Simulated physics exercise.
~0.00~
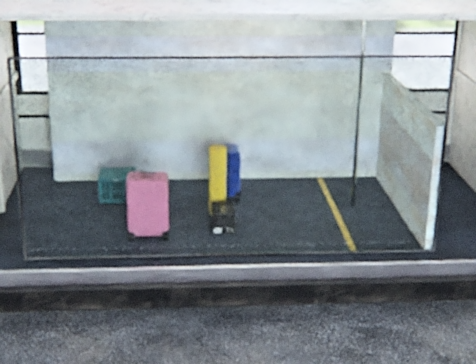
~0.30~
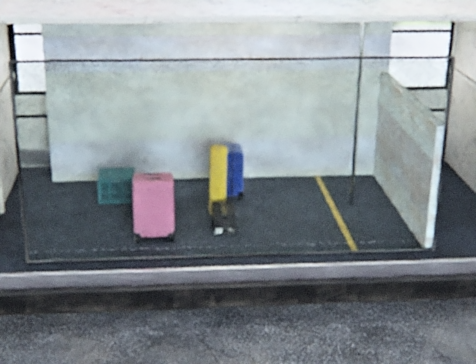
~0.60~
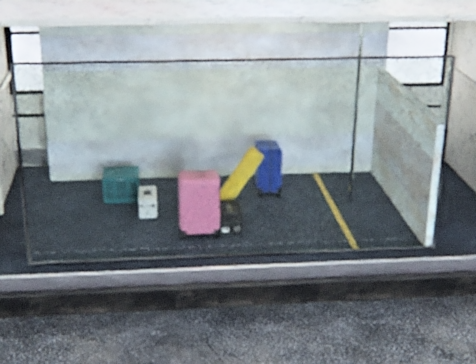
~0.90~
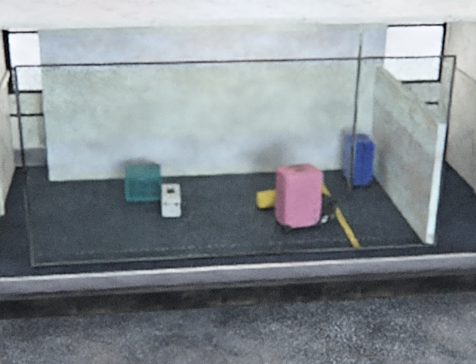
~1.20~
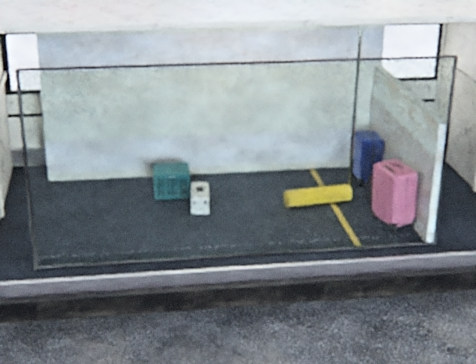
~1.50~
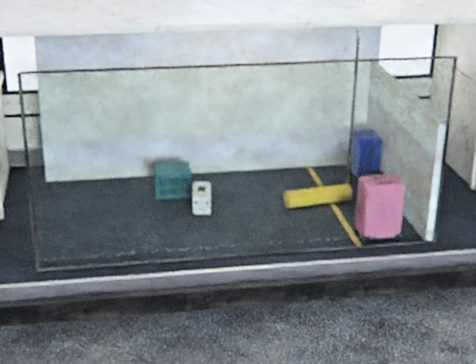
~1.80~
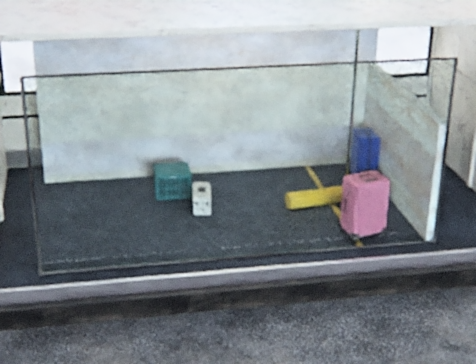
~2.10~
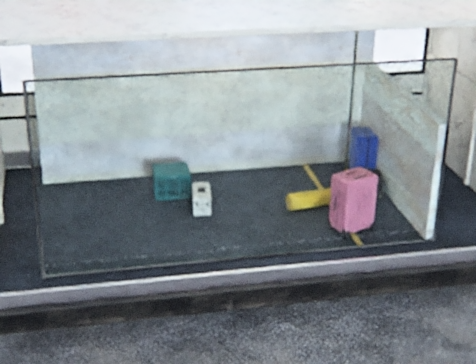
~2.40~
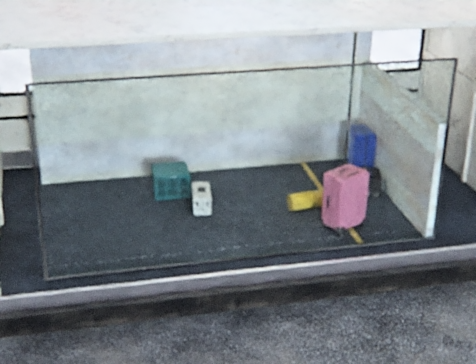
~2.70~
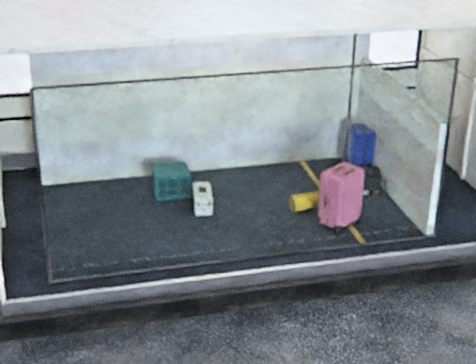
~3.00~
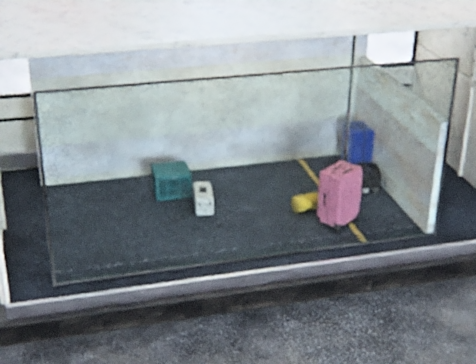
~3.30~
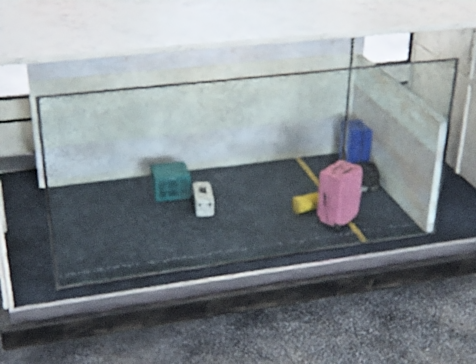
The video shows a pink case, a blue case and a yellow roll sliding right across a dark floor as the roll topples, while teal and white boxes shift slightly. The pink case reaches the right wall, then rolls back left and stops near the yellow line.
